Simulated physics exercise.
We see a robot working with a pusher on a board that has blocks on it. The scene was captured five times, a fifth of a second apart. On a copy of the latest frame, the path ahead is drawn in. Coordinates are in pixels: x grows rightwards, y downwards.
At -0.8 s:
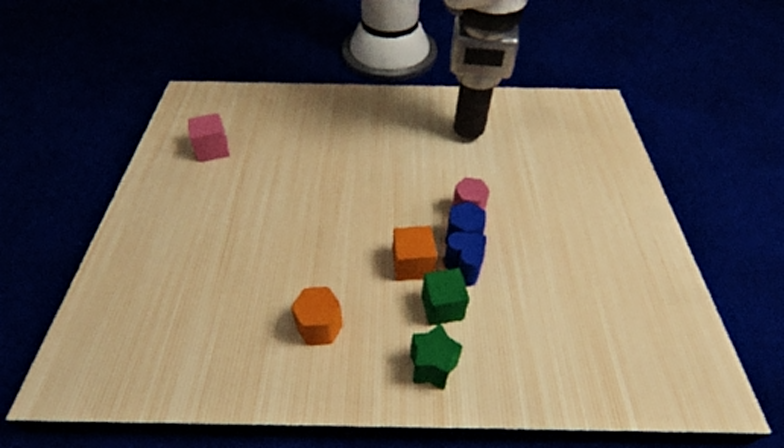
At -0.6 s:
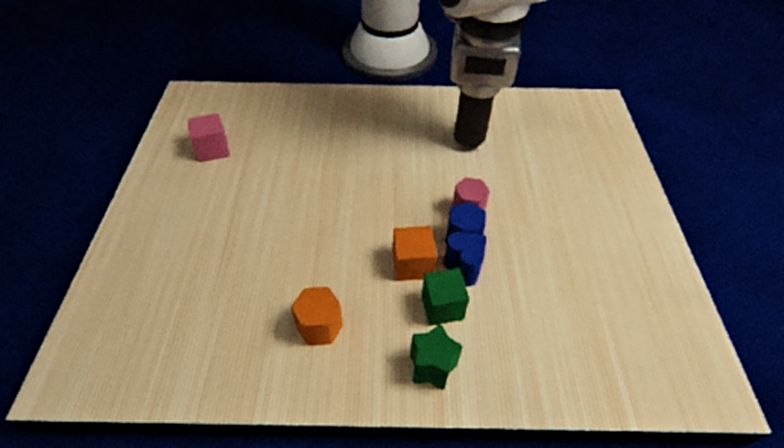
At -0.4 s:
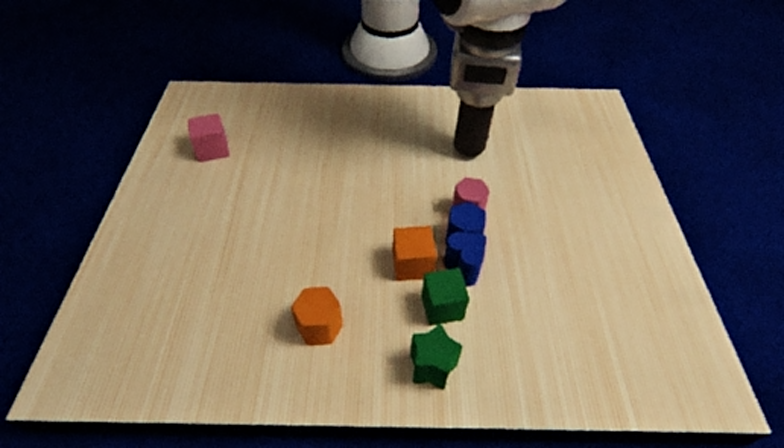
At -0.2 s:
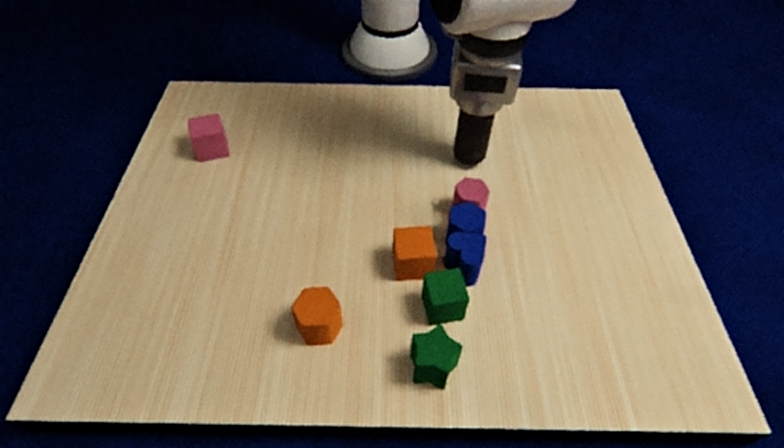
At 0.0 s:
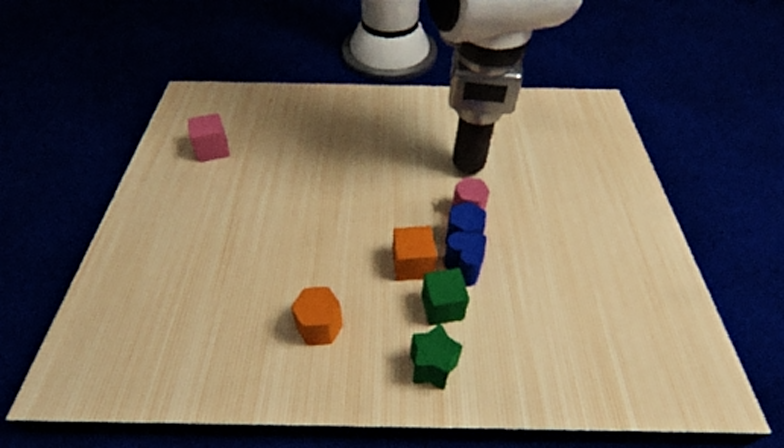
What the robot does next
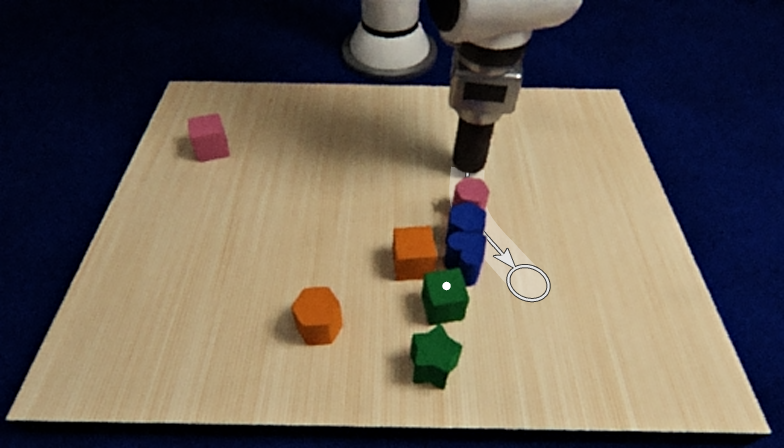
On a pale wooden board over dark blue cloth, seen from a raised, unmoving viewpoint, a robot arm reaches in from the top. A pink hexagon, two blue pieces, a green block and a green star run down right of centre, with two orange blocks to their left and a pink cube at upper left. The arm's dark pusher slides a short way down toward the pink hexagon, while every block stays still.
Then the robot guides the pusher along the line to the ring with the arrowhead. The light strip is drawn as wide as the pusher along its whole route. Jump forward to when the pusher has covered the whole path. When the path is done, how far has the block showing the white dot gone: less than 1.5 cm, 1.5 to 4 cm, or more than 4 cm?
It moves between 1.5 and 4 cm.
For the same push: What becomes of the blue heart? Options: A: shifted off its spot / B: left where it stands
Option A.
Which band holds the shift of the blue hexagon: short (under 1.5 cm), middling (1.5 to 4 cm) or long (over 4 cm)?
More than 4 cm.
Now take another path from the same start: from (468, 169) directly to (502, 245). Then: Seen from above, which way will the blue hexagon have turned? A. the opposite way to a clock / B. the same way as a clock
Letter A.
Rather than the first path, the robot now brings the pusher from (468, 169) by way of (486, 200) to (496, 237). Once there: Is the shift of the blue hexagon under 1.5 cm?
No, I don't think so.
Drawn move, from (468, 169) by way of (468, 205) and (492, 243) to (528, 283); the dot is on the green square piece.
What follows on the original path. One third of the way, pusher at (470, 199); blue hexagon at (470, 235), turned 20° clockwise; blue heart at (467, 263); pink hexagon at (478, 208).
Two thirds of the way, pusher at (495, 238); green square piece at (432, 307), turned 30° clockwise; blue hexagon at (495, 278), turned 60° clockwise; blue heart at (469, 298), turned 30° clockwise; pink hexagon at (511, 251), turned 30° anticlockwise.
At the end, pusher at (531, 277); green square piece at (431, 307), turned 30° clockwise; blue hexagon at (511, 310), turned 100° clockwise; blue heart at (472, 312), turned 70° clockwise; pink hexagon at (544, 295).
